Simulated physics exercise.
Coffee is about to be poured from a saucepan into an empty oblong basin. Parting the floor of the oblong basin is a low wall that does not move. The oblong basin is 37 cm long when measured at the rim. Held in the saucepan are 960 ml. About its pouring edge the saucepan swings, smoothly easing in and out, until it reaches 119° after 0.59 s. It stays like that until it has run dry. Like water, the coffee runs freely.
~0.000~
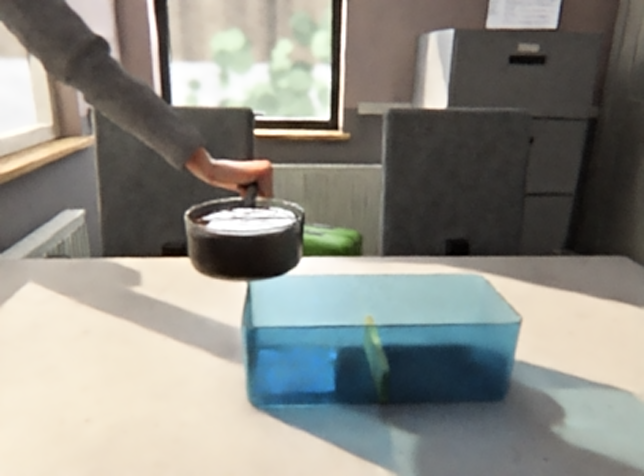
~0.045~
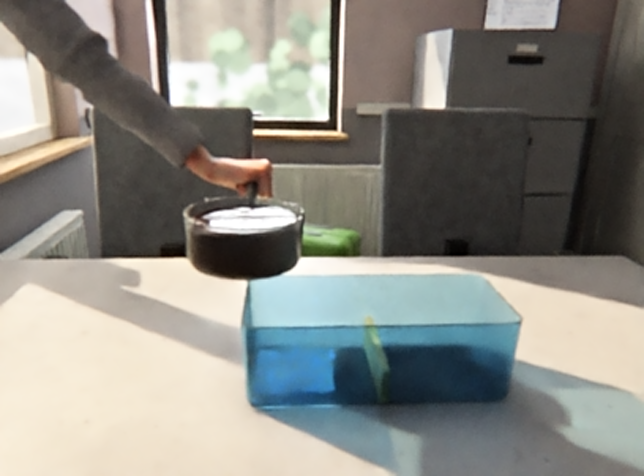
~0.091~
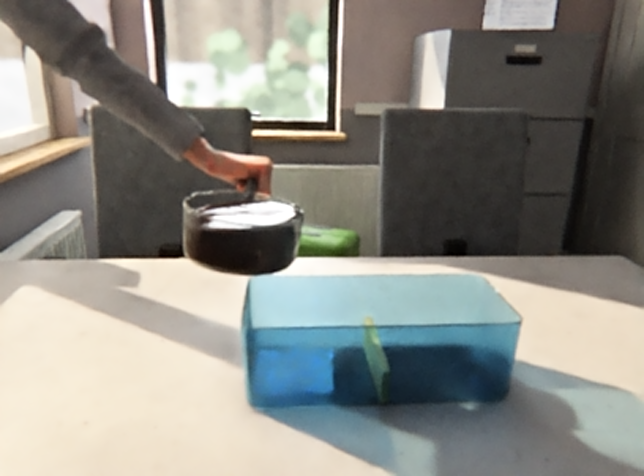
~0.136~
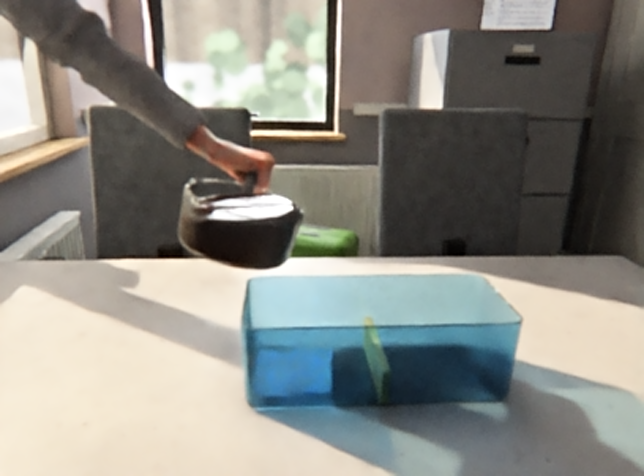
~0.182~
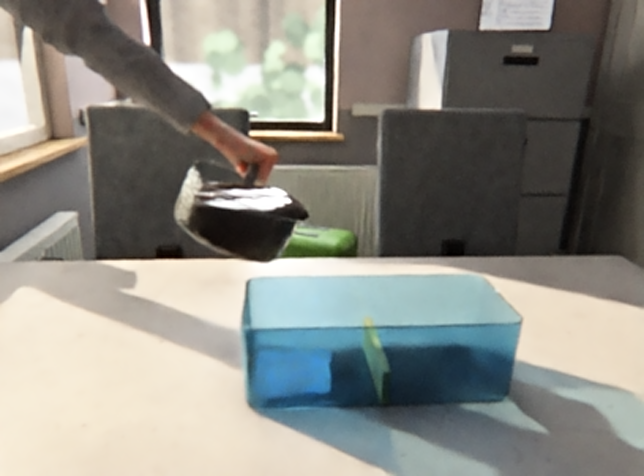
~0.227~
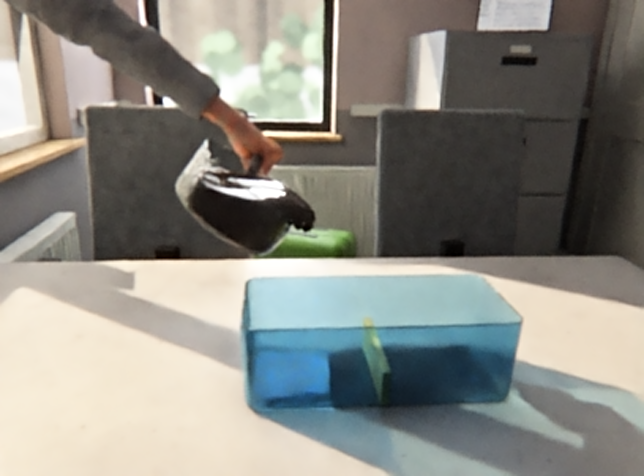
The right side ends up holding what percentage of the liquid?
About 60 in every hundred parts.
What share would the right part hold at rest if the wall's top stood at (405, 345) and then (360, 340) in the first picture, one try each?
Respectively close to 25 and 70 %.
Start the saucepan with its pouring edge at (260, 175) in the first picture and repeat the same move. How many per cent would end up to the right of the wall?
In that case roughly 30 per cent.
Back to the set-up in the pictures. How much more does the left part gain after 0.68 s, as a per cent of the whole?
That amounts to roughly 20 per cent of the whole.
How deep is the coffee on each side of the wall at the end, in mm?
Left about 12 mm, right about 22 mm.
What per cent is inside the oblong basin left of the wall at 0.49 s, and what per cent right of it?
I'd say some 10 in a hundred on the left and 6 on the right.
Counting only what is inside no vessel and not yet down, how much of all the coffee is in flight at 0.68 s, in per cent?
Around 7 per cent of the liquid is in flight.
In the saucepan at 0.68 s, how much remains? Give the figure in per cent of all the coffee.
1 %.
After 0.49 s the tilt is 110° and 22 per cent is still to pour, 9 is left of the wall and 6 right of it.
After 0.68 s the tilt is 119° and 1 per cent is still to pour, 15 is left of the wall and 78 right of it.
After 0.87 s the tilt is 119° and 0 per cent is still to pour, 24 is left of the wall and 53 right of it.
After 1.09 s the tilt is 119° and 0 per cent is still to pour, 34 is left of the wall and 60 right of it.
In the end 34 per cent lies left of the wall, 60 right of it and 6 outside.
